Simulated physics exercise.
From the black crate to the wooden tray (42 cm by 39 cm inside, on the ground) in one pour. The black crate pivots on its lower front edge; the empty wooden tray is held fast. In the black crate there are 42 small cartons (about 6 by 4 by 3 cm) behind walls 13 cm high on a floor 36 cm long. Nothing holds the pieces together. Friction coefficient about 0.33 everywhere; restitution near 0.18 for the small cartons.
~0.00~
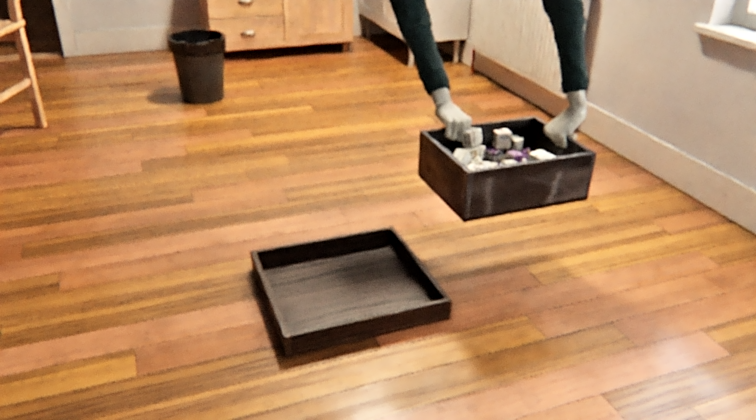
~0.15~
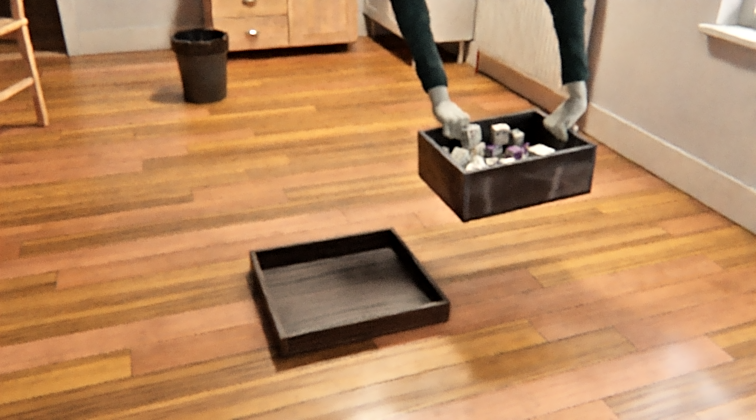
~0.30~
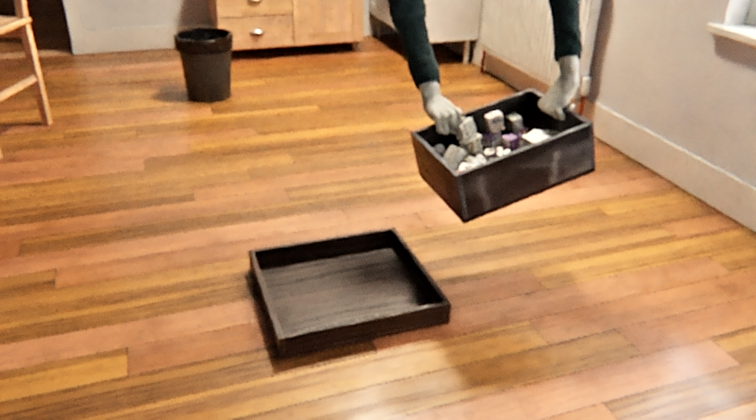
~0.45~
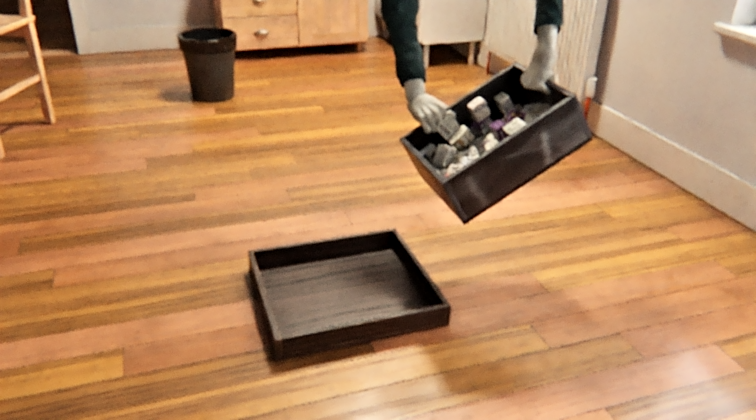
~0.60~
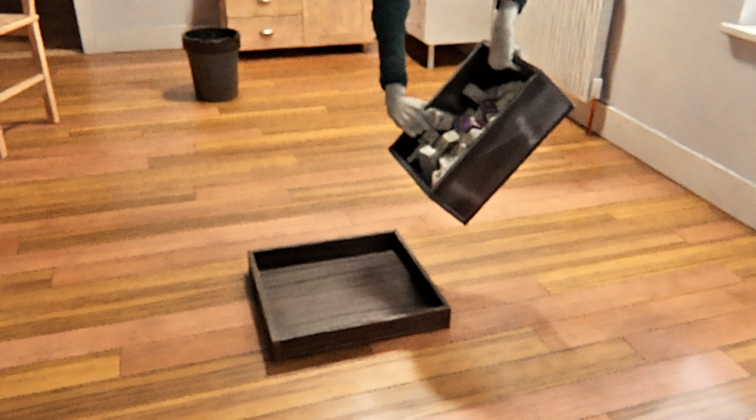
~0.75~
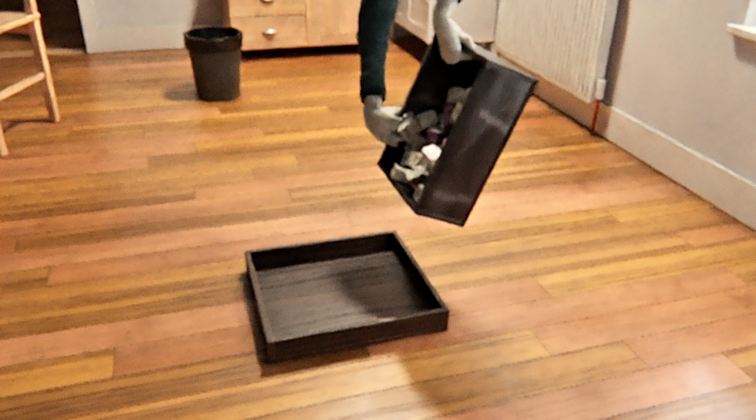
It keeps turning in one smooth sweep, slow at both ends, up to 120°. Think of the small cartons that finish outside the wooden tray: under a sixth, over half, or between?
Less than a sixth of the small cartons end outside the wooden tray.
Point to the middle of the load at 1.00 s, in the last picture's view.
Around (417, 175).
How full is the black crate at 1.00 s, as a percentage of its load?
Roughly 95 per cent is still inside.
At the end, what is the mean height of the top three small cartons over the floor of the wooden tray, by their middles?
Some 8 cm.
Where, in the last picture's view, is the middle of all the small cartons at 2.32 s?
Near (331, 291).
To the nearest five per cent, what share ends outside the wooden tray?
Near 0 in a hundred.
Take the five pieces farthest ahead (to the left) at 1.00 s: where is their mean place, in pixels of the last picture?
Near (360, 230).
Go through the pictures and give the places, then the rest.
In the first frame (we follow the rim corner now nearest the camera; the camera moves round a little), black crate at (472, 171); wooden tray at (289, 334); tilt 0°; nothing out yet.
The second frame shows black crate at (468, 172); tilt 4°.
The third frame shows black crate at (460, 173); tilt 14°.
The fourth frame shows black crate at (446, 180); tilt 30°.
The fifth frame shows black crate at (430, 192); tilt 48°.
The sixth frame shows black crate at (416, 208); wooden tray at (273, 340); tilt 67°; nothing out yet.
After 1.00 s, tilt 97°; 39 still in the black crate, 2 outside the wooden tray and 1 in the air.
After 1.32 s, tilt 119°; 16 still in the black crate, 10 in the wooden tray, 2 outside the wooden tray and 14 in the air.
After 1.75 s, tilt 120°; 40 in the wooden tray and 2 outside the wooden tray.
When it is over (at 2.32 s), 41 in the wooden tray and 1 outside the wooden tray. Asked share, 1 of 42, 2 per cent.
